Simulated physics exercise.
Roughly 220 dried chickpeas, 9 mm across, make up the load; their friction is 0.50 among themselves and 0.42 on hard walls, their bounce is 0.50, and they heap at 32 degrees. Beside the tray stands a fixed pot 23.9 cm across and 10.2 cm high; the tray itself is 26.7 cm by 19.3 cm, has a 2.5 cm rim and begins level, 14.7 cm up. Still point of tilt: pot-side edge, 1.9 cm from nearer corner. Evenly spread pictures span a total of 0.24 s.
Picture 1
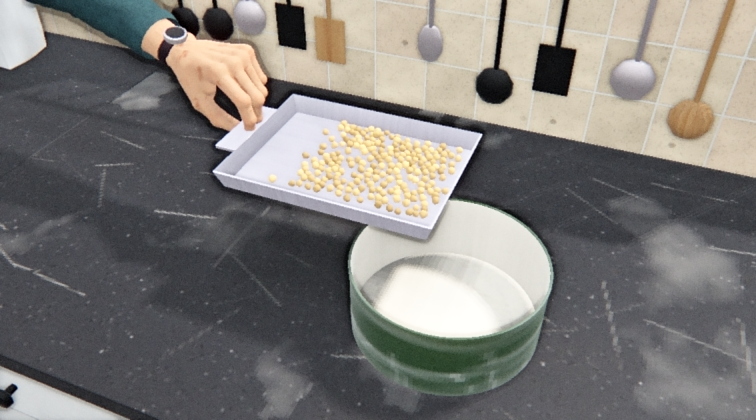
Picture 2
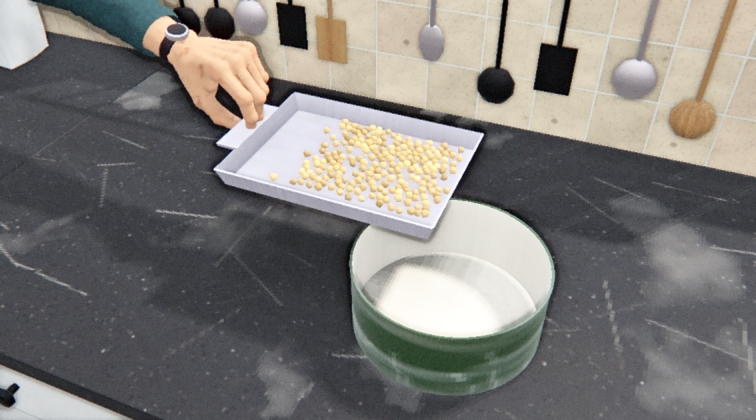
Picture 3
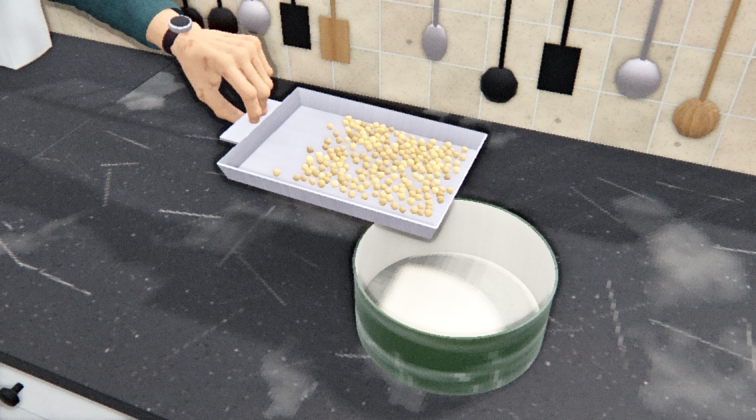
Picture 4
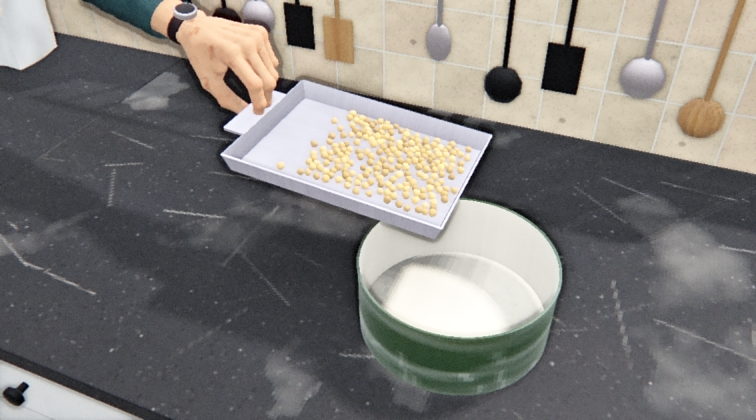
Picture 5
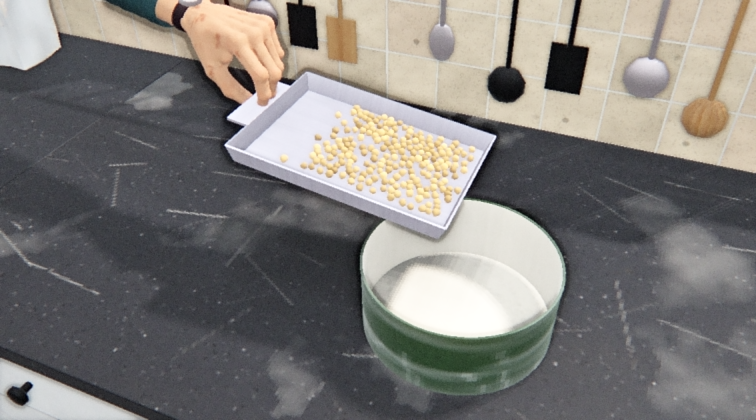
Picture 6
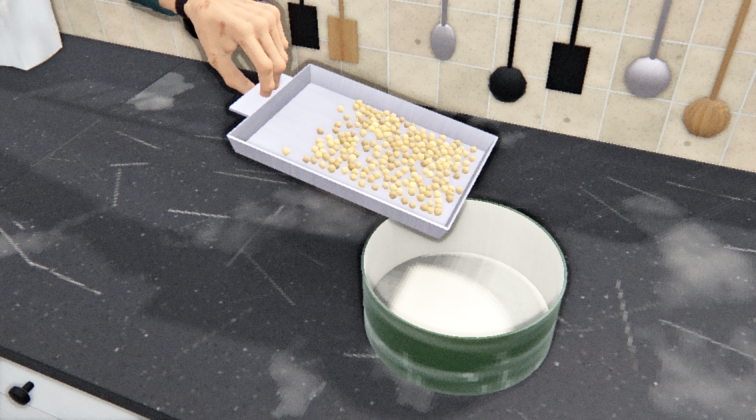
We see a hand with a wristwatch holding a pale tray of chickpeas above a green-banded pot on a dark countertop. The hand gradually raises the tray's left end, tilting it slightly toward the pot, while the chickpeas stay clustered.
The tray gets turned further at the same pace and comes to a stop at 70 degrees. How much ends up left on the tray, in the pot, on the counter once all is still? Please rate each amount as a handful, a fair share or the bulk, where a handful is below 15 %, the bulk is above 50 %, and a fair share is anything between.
Tray: The bulk; pot: A handful; counter: A handful.
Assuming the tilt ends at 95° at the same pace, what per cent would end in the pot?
Share in the pot: Around 50 %.
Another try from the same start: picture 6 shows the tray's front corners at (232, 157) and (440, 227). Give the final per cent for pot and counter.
Split: Pot = 0, counter = 0.
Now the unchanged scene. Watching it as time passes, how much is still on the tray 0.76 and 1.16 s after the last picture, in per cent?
In order, 100 and 100.
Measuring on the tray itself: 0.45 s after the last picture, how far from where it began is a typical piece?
Roughly 5 cm.
Then, 0.45 s after the last picture, tilt 39 degrees; the tray holds 100 %, the pot 0 %.
Then, 0.76 s after the last picture, tilt 58 degrees; the tray holds 100 %, the pot 0 %.
Then, 1.16 s after the last picture, tilt 70 degrees; the tray holds 100 %, the pot 0 %.
In the end, tray 100 %, pot 0 %, counter 0 %.
